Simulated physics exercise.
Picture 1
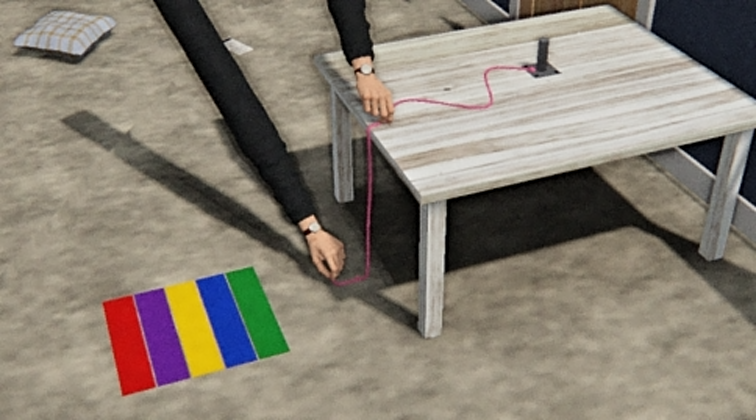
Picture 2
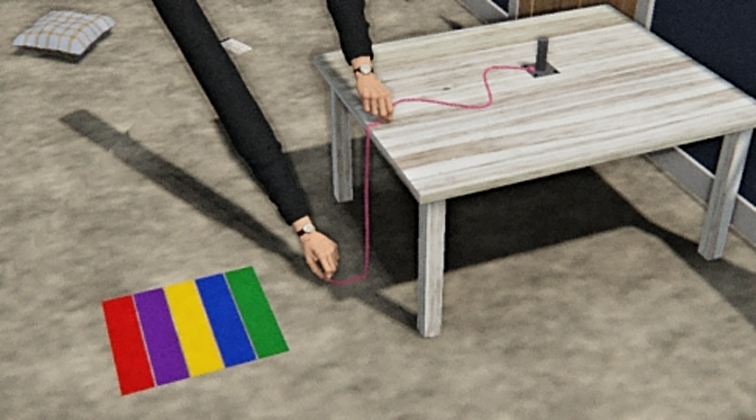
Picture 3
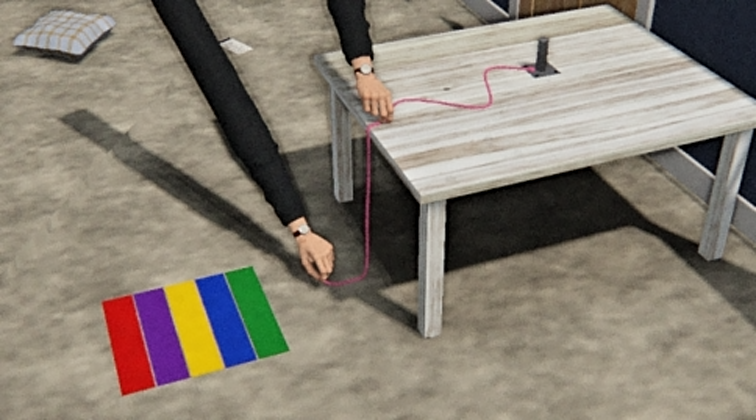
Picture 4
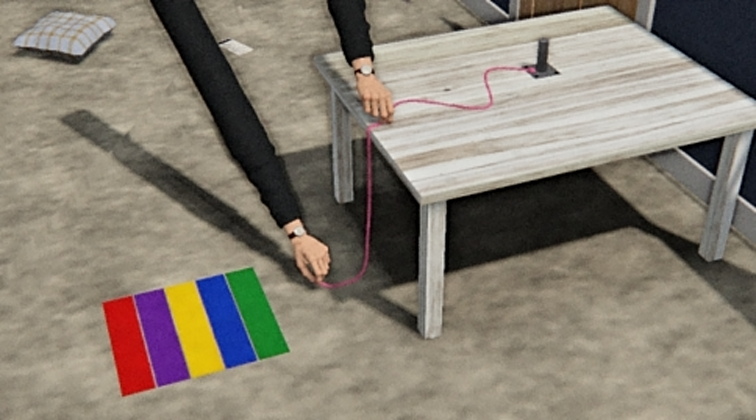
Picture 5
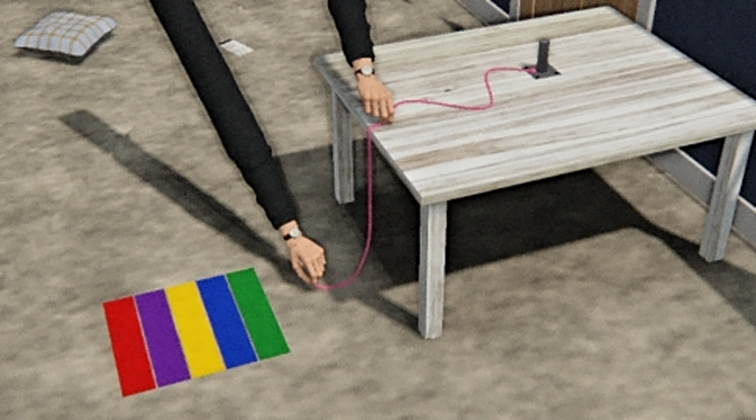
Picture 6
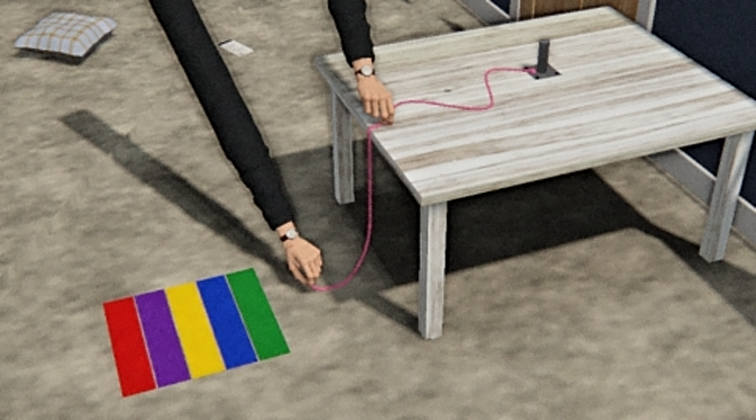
To begin with, one hand pins a pink cord at the edge of a pale wooden table while the other holds its hanging end near the floor, right of some coloured strips. The lower hand then moves slightly left, drawing the end a little nearer the green strip, while the upper hand stays put.
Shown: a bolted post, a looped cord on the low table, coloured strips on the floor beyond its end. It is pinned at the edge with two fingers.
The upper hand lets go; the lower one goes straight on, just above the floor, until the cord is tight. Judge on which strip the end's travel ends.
Its travel ends on the red strip.
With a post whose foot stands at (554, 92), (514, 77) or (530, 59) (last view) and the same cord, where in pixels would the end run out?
Close to (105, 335), (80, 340) and (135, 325) in that order.
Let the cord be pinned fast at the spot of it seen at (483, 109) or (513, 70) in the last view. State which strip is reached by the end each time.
The first attempt gives yellow; the other gives red.
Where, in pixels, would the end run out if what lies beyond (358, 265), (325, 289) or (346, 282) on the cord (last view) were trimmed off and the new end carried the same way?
About (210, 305) first, then about (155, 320), and finally about (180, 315).
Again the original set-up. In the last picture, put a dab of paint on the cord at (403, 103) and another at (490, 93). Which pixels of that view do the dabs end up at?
(355, 134) and (456, 96), roughly.
Early on, end near (176, 316); over yellow.
Midway, end near (142, 325); over purple.
At the end of the slack, end near (122, 329); over red. The end stops over the red strip.
